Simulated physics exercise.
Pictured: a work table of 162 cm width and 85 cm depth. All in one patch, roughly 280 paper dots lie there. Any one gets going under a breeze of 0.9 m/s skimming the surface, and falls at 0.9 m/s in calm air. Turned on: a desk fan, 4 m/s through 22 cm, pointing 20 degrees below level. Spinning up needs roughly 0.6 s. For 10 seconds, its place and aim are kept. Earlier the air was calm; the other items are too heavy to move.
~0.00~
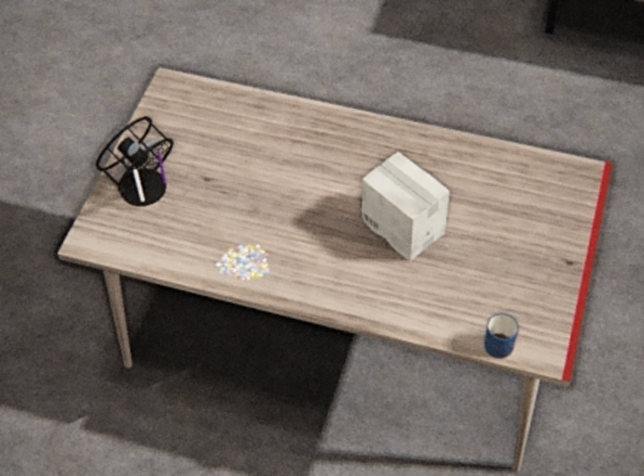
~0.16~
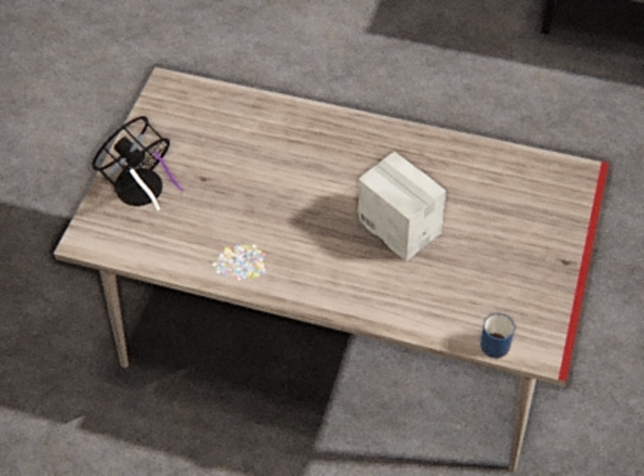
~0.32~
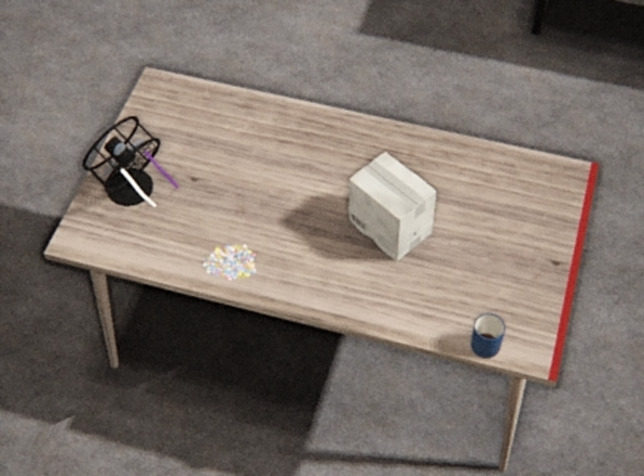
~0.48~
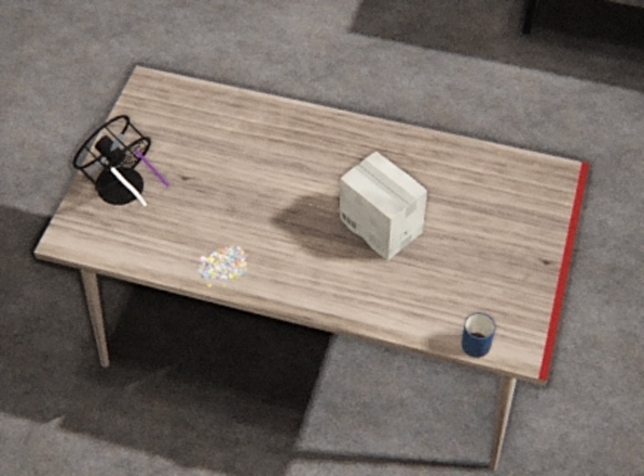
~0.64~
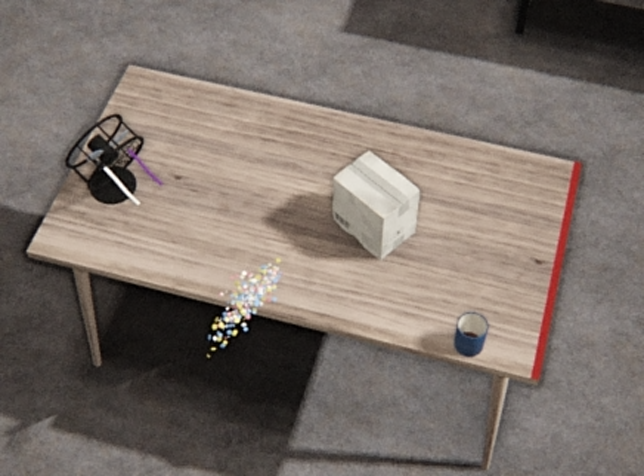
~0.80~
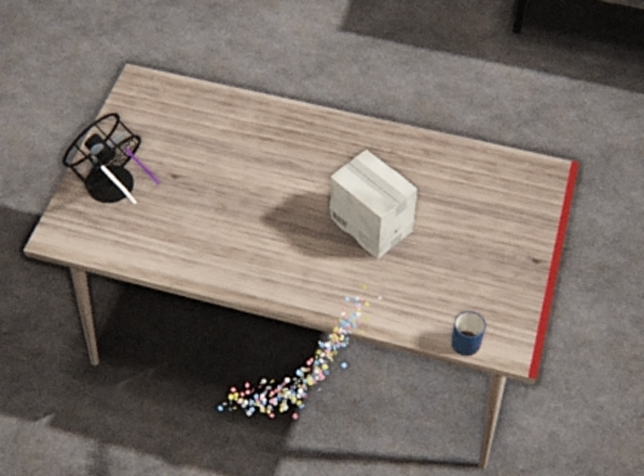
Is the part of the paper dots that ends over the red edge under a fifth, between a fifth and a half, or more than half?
I'd say under one fifth end up on the far side of the red edge.
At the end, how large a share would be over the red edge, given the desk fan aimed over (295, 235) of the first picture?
0 %.
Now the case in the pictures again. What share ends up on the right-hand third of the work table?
I'd put it at about 0 percent.
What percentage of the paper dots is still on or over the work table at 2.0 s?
Roughly 0 per cent.
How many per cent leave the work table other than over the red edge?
Around 100 % of them.
After 2.0 s the count stands so, 1 % are over the red edge.
After 3.2 s the count stands so, 1 % are over the red edge.
After 5.5 s the count stands so, 1 % are over the red edge.
After 10.0 s, at the end, 1 % are over the red edge.
